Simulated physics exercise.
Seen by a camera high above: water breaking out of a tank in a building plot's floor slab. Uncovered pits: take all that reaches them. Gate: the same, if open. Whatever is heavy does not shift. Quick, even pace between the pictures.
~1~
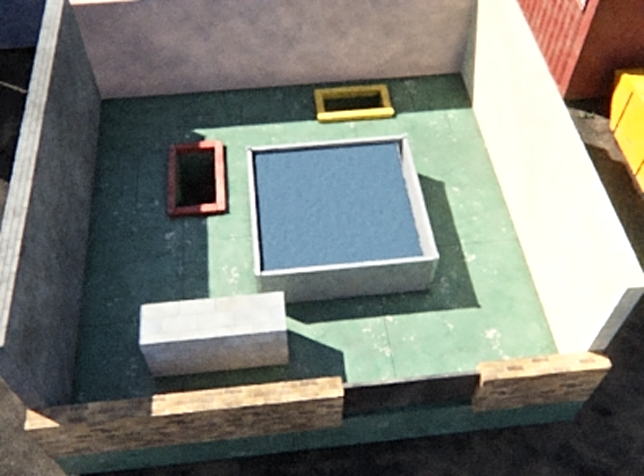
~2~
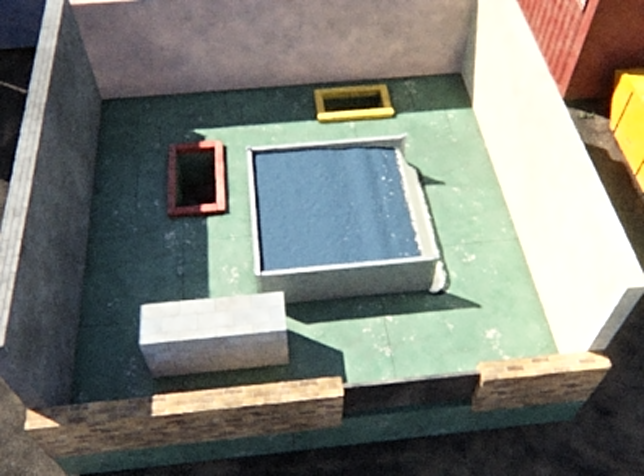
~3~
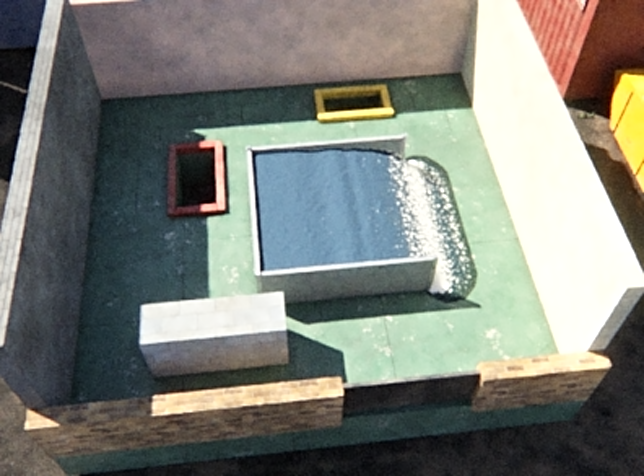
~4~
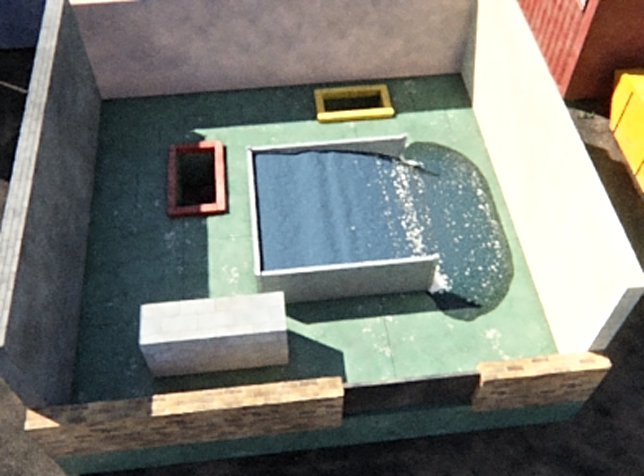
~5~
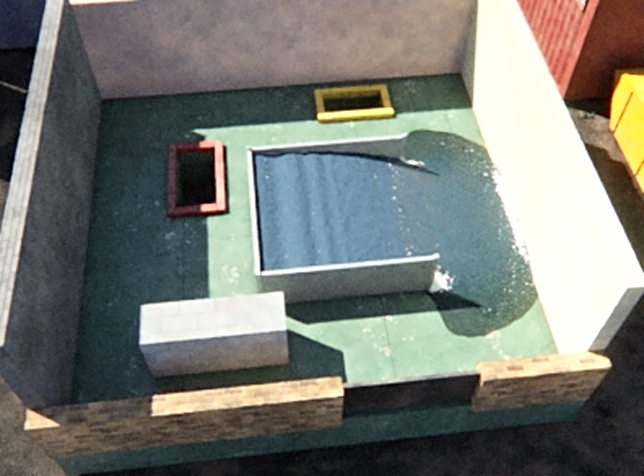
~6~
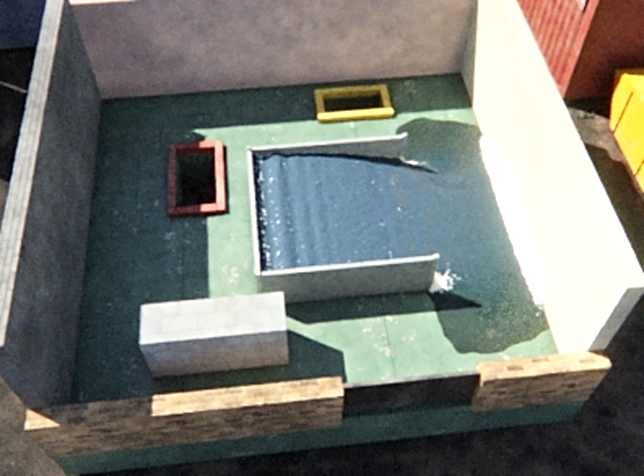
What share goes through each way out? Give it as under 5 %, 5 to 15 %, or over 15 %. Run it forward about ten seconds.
The gate ends up with a tiny portion - beneath five per cent. The red pit ends up with a tiny portion - beneath five per cent. The yellow pit ends up with a moderate portion - five to fifteen per cent.
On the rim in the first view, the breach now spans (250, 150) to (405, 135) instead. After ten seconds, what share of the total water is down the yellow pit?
Near 25 per cent for yellow.
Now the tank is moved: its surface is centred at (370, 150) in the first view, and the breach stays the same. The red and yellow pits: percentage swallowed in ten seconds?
Ten seconds on: Red pit 0 percent, yellow pit 10 percent.
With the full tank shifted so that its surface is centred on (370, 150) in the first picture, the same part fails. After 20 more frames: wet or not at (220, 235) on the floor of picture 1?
Outcome at the given point: Spared.
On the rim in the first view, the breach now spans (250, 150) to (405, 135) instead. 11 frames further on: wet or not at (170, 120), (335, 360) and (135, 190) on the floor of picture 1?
First spot submerged, second spot spared, third spot spared.
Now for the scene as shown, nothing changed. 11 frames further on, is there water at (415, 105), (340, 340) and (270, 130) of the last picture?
In that order, the three spots are soaked, high and dry and high and dry.
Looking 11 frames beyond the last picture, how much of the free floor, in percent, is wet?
Roughly 30 %.
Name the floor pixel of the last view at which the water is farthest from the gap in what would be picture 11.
Best guess: Near (461, 73).
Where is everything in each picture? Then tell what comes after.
In the first frame, still water in the open tank at (337, 203).
In the second frame, water pours out at (413, 216) and has run to (433, 292).
In the third frame, water pours out at (413, 217) and has run to (451, 298).
In the fourth frame, the front is at (495, 301), out from the gap at (413, 218).
In the fifth frame, water pours out at (413, 219) and has run to (516, 314).
In the sixth frame, the front is at (544, 322), out from the gap at (413, 219).
A moment on, water covers 25 % of the floor; the gate 0 %, the red pit 0 %, the yellow pit 0 %.
Next, water covers 30 % of the floor; the gate 0 %, the red pit 0 %, the yellow pit 0 %.
Then, water covers 60 % of the floor; the gate 0 %, the red pit 0 %, the yellow pit 3 %.
Later, water covers 90 % of the floor; the gate 0 %, the red pit 0 %, the yellow pit 6 %.
In the end, water covers 95 % of the floor; the gate 0 %, the red pit 2 %, the yellow pit 7 %.
